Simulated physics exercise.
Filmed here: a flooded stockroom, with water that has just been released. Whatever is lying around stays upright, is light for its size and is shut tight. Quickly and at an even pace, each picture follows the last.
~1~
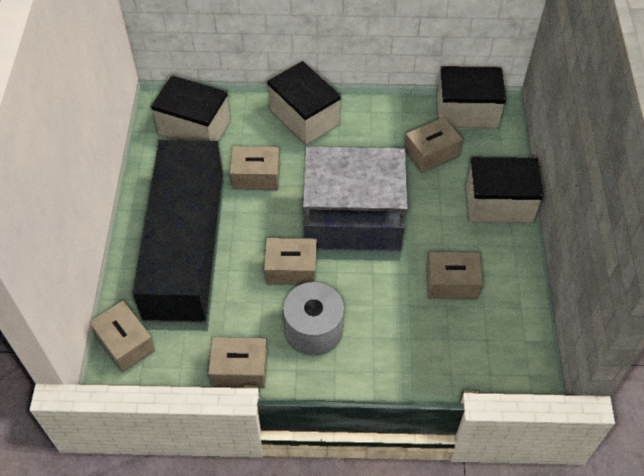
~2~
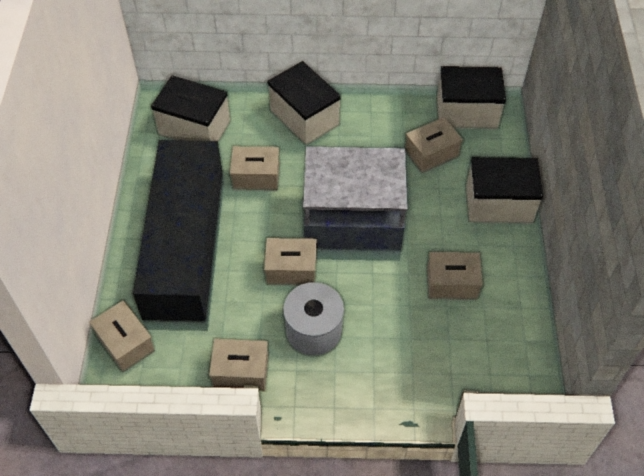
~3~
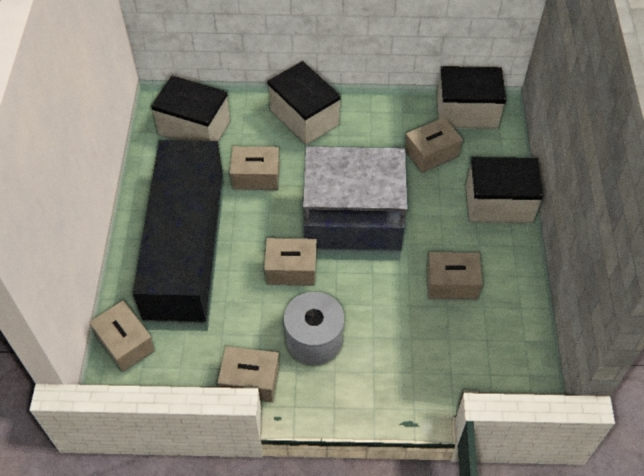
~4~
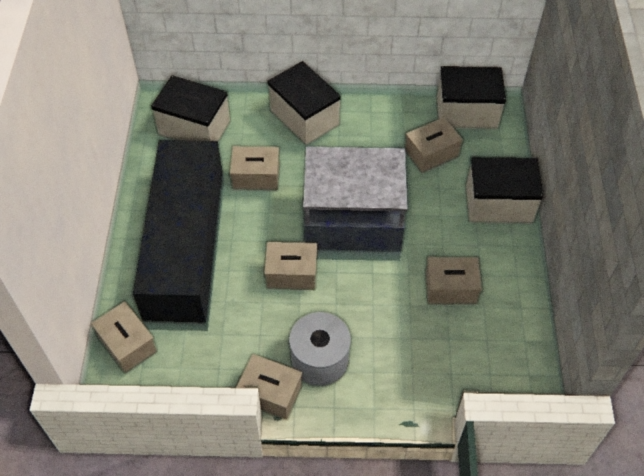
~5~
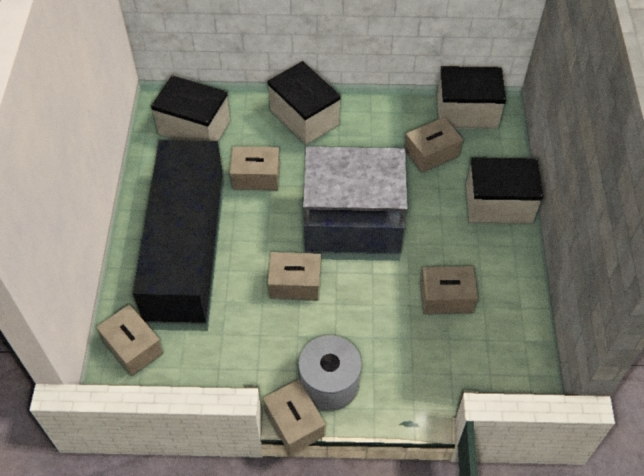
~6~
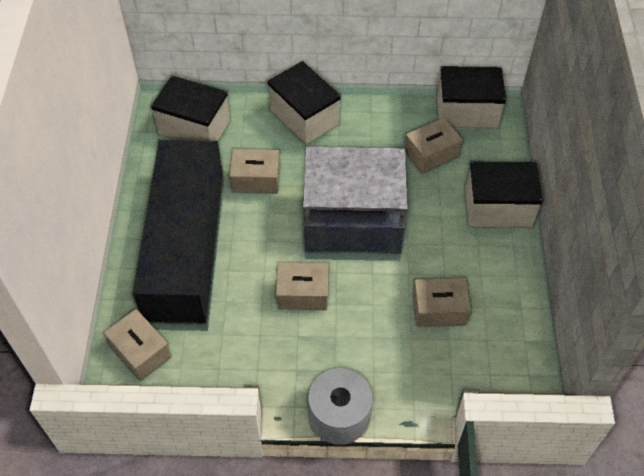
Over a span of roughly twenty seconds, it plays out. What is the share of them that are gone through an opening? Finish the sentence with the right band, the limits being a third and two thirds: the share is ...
The share is two thirds or more.
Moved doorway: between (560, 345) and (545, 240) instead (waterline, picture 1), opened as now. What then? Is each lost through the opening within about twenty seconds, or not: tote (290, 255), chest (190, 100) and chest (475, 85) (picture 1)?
Taking them in turn, the first is flushed away, the second is held back and the third is flushed away.
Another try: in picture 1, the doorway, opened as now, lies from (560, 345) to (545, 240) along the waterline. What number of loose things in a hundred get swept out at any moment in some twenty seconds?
Close to 60 percent.
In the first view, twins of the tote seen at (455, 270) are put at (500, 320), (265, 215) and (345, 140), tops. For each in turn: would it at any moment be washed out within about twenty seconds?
Outcome for each, listed in order: Leaves, leaves, does not leave.
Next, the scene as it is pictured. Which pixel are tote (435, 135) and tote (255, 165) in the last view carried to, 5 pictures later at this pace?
Around (450, 179) and (250, 232).
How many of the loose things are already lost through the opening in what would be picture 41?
That comes to 8.
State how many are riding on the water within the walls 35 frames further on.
It comes to 3.
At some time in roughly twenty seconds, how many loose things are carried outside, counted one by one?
My tally gives 8.
A moment on, 2 of 11 are out; 9 afloat.
Next, 6 of 11 are out; 5 afloat.
Later, 8 of 11 are out; 3 afloat.
In the end, 8 of 11 are out; 3 afloat.
